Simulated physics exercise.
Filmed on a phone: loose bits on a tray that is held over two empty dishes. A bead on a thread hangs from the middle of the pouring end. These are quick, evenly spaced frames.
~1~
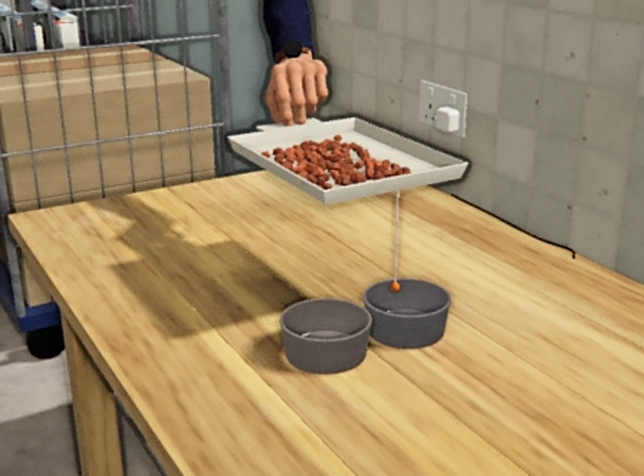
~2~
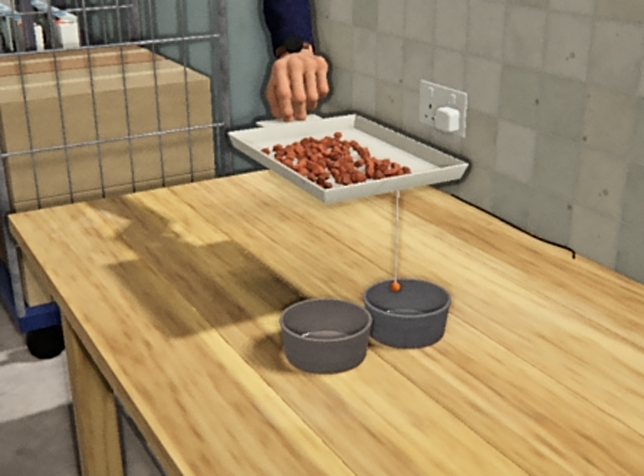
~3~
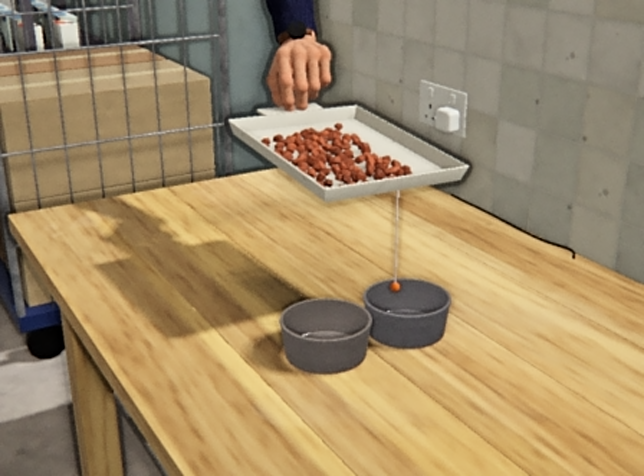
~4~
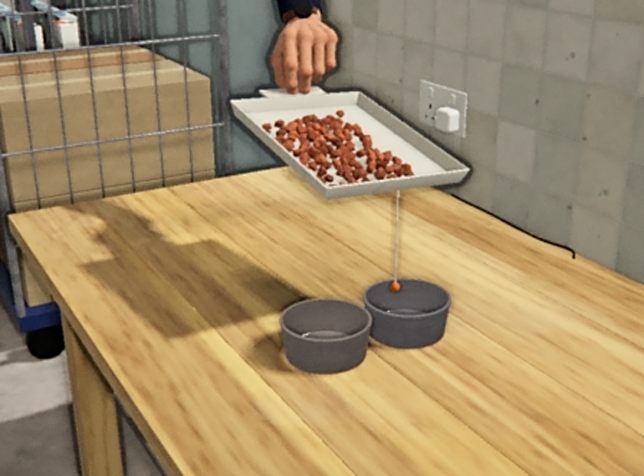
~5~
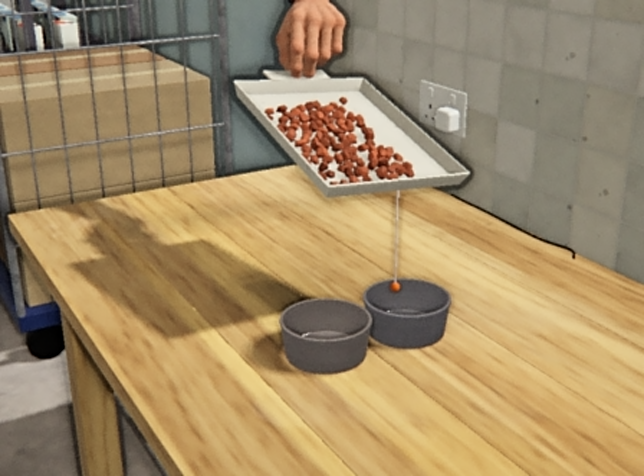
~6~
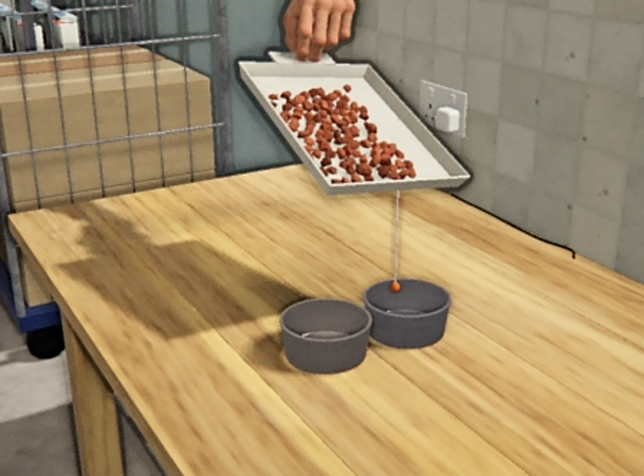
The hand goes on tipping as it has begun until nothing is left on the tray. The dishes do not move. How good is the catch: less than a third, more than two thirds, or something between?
Caught overall: Under a third.
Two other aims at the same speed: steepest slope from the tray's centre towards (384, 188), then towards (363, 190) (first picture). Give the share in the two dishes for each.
Near 20 % and 50 %.
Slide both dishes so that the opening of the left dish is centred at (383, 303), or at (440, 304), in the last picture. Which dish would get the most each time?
The first try: The right dish. The second: Left.
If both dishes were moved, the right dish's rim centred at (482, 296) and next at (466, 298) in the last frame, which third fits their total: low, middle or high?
First over two thirds, then above two thirds.
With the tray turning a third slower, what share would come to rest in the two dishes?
Some 20 per cent.
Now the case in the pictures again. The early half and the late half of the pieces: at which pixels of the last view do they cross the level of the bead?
Around (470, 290) and then (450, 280).
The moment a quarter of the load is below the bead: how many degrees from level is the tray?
At some 85 degrees.
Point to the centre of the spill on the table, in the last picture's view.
Around (488, 336).
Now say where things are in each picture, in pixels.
Corners of the pouring end at (326, 189) and (461, 163), level; middle of the load at (338, 162), bits of crushed brick; left dish at (349, 352); right dish at (432, 327); bead on its thread at (395, 287), in the first frame.
Corners of the pouring end at (326, 188) and (461, 163), level; middle of the load at (338, 160), in the second frame.
Corners of the pouring end at (327, 187) and (462, 165), tipped barely, lowest at the right corner; middle of the load at (339, 154), in the third frame.
Corners of the pouring end at (329, 185) and (463, 168), tipped a little, lowest at the right corner; middle of the load at (340, 146), in the fourth frame.
Corners of the pouring end at (331, 183) and (463, 171), tipped clearly, lowest at the right corner; middle of the load at (333, 141), in the fifth frame.
Corners of the pouring end at (332, 182) and (464, 174), tipped clearly, lowest at the right corner; middle of the load at (337, 134); left dish at (349, 352); right dish at (432, 327), in the sixth frame.
Soon, tray tipped steeply; nearly all on the tray; a small part in the air.
A while on, tray tipped past a quarter turn; a small part on the tray; a small part in the right dish; about two thirds outside both; about a quarter in the air.
Towards the end, tray tipped past a quarter turn; about a quarter in the right dish; most outside both.
Finally, tray tipped past a quarter turn; none in the left dish; about a quarter in the right dish; most outside both.
